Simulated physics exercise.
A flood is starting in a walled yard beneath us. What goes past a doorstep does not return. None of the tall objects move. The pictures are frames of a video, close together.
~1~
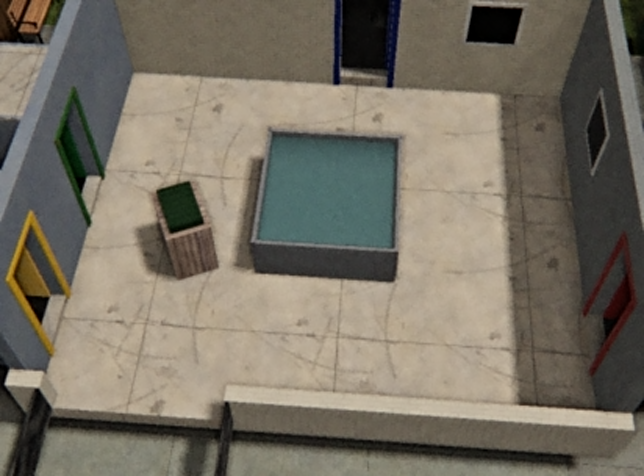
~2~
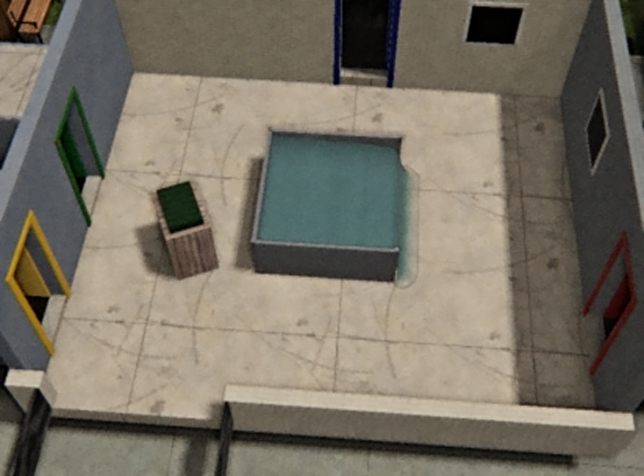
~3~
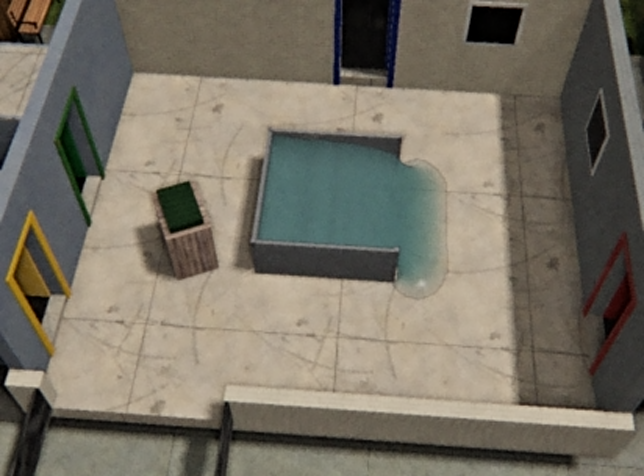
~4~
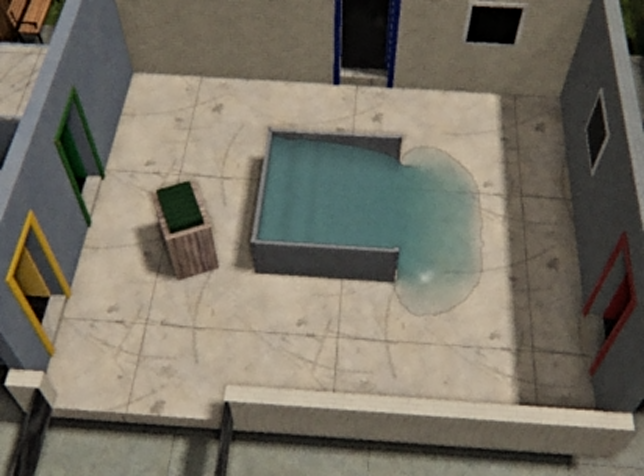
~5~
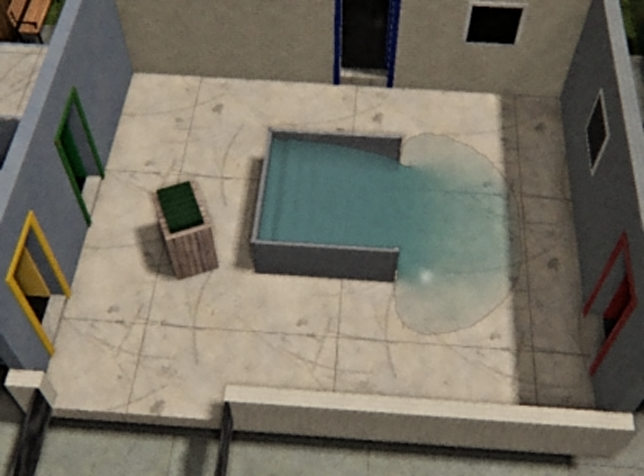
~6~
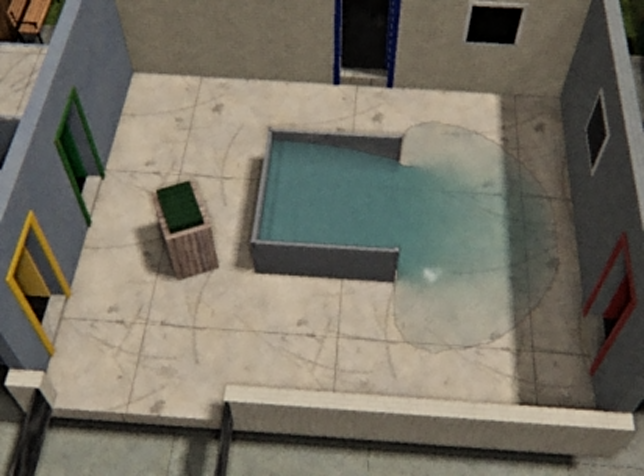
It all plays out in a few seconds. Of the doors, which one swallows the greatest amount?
The red door swallows the most.
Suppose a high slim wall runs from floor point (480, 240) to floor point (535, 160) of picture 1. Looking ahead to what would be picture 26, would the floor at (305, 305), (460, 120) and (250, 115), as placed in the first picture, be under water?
Untouched; submerged; untouched.
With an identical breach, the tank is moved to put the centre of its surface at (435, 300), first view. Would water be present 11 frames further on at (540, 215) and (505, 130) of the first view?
Soaked, soaked.
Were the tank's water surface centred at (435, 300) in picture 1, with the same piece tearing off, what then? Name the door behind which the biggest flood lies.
Answer: The door marked red.
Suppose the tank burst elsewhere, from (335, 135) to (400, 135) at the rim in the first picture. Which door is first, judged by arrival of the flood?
First comes the blue one.
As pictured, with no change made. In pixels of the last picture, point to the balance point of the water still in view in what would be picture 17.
Estimate: (463, 226).
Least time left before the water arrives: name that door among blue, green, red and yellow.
The one in red.
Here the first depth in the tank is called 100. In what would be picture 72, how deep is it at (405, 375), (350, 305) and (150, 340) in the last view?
In order: Roughly 10, 4 and 12 in a hundred.
A moment on, water covers 30 % of the floor; green door not reached, yellow door not reached, blue door not reached, red door a trickle in.
Next, water covers 35 % of the floor; green door not reached, yellow door not reached, blue door not reached, red door some in.
Then, water covers 45 % of the floor; green door not reached, yellow door not reached, blue door wet at the sill, nothing in, red door a lot in.
Later, water covers 90 % of the floor; green door wet at the sill, nothing in, yellow door wet at the sill, nothing in, blue door wet at the sill, nothing in, red door a lot in.
In the end, water covers 100 % of the floor; green door wet at the sill, nothing in, yellow door a trickle in, blue door wet at the sill, nothing in, red door a lot in; the red door has let in the most.
